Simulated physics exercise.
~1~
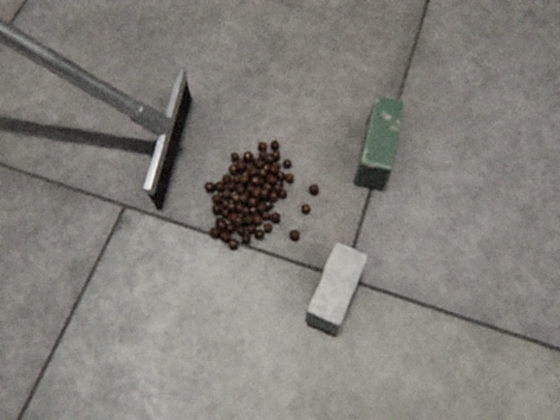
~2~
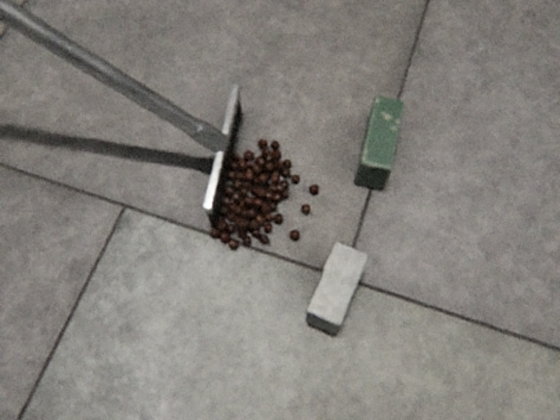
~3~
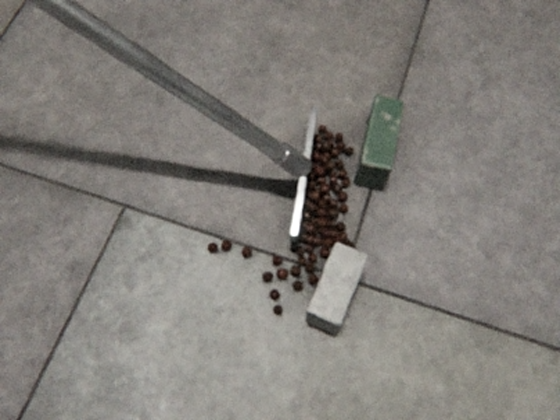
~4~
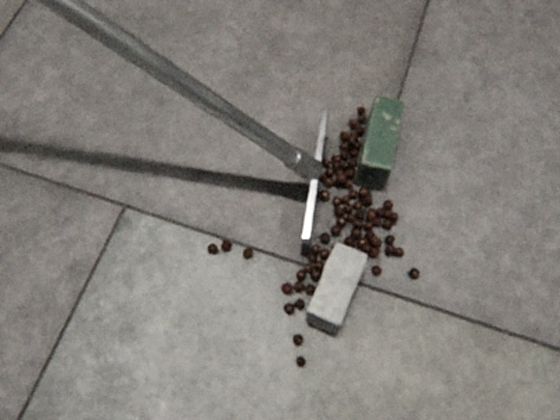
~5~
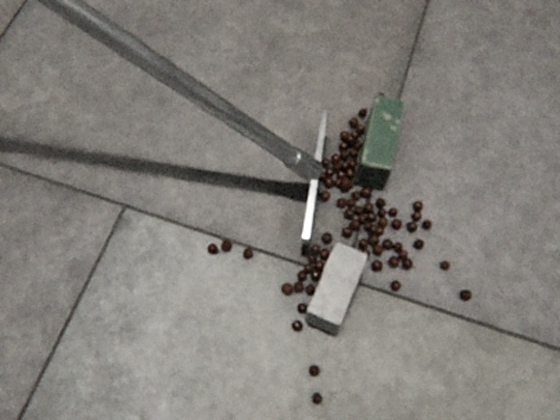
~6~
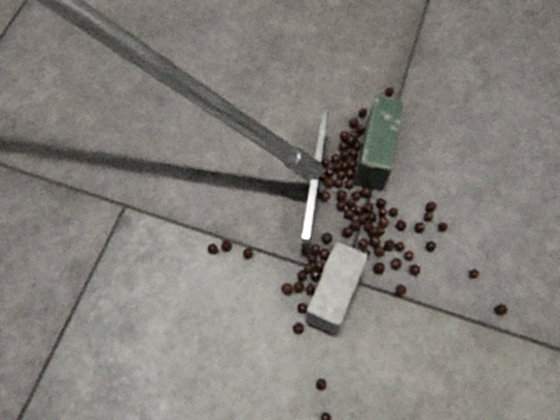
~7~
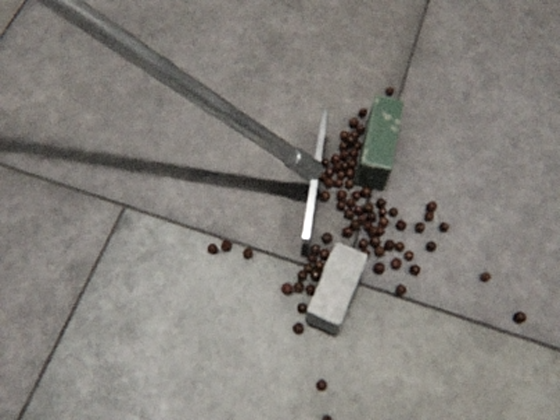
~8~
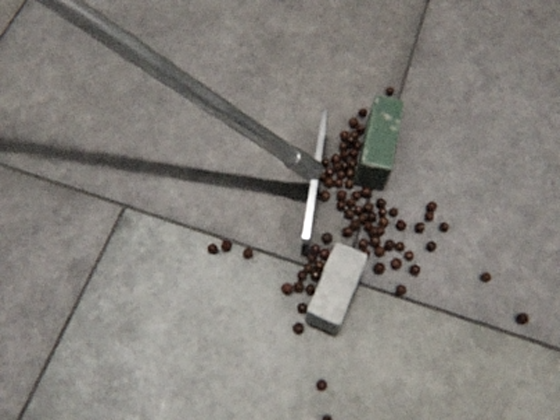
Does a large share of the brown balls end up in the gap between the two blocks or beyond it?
Yes, a large share of the balls ends up in the gap or scattered on the floor beyond it, though many others stay held between the blade and the blocks.
